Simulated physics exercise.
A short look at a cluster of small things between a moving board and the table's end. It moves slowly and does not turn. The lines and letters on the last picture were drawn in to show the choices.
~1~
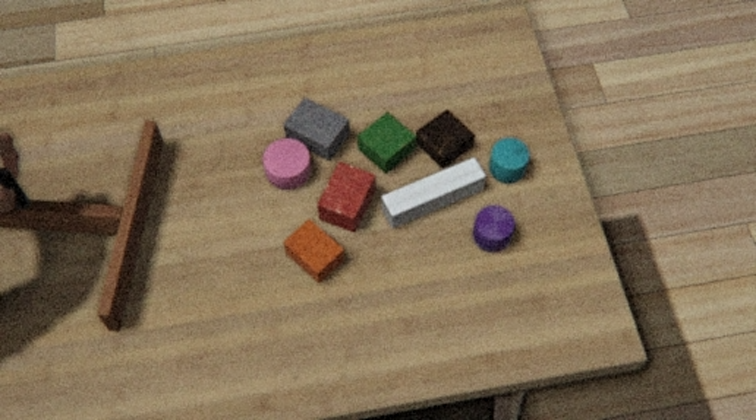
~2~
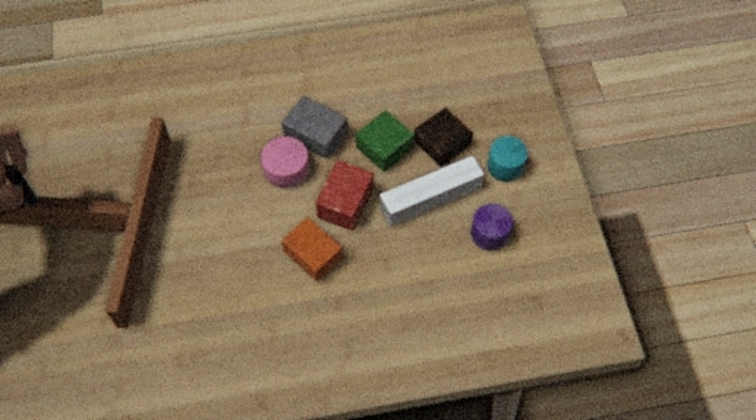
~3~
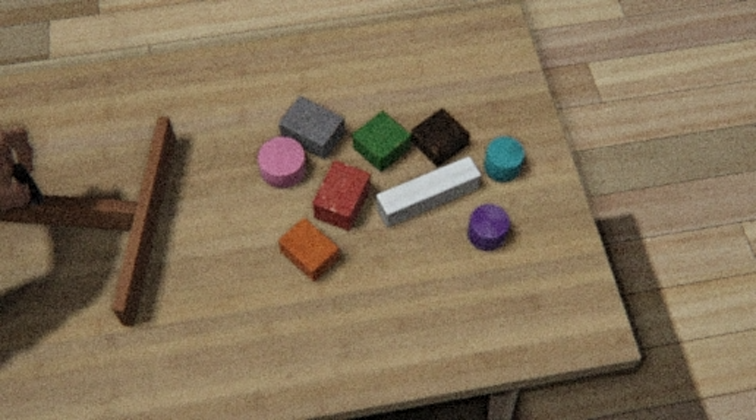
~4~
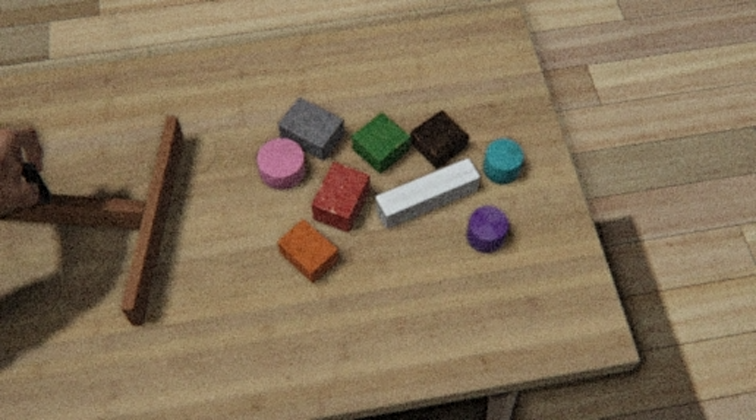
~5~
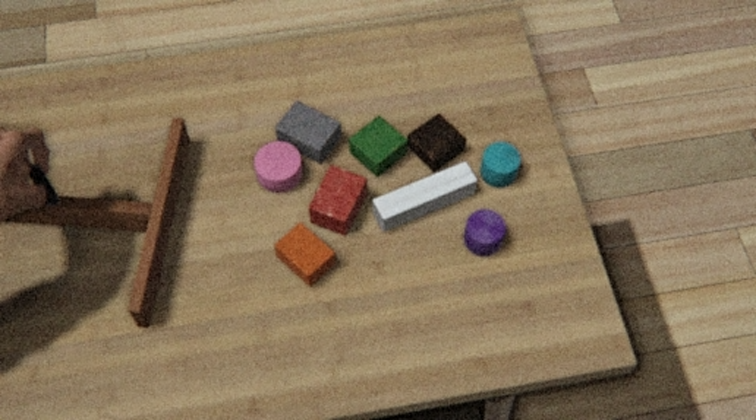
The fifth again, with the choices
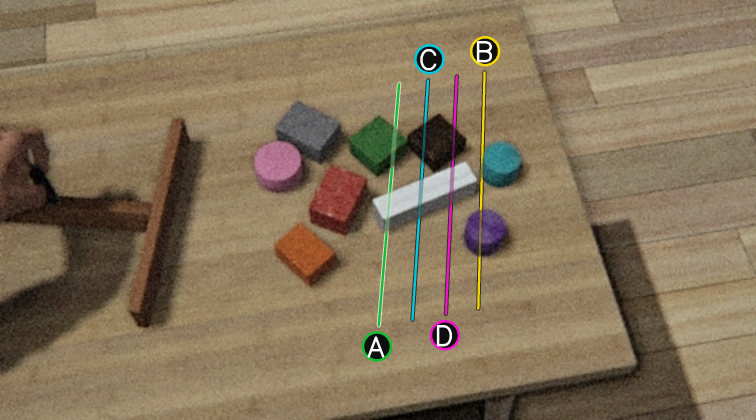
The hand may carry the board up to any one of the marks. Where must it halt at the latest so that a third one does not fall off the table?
It should halt at B.
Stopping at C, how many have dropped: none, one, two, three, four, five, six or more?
In all, none.
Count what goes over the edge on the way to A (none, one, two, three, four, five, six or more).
In all, none.
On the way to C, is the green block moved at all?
By then, yes.
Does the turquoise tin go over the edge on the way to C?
No.
On the marked copy, A at (390, 196); B at (482, 182); C at (421, 191); D at (452, 186).
With B. Early on, board (276, 191); grey block (328, 130); pink tin (313, 168).
Further on, board (392, 173); turquoise tin (514, 167); black block (498, 126).
At the end, board (481, 160); turquoise tin over the edge; black block over the edge; two fallen.
As for the rest, A is within the limit but short; C is within the limit but short; D is within the limit but short.
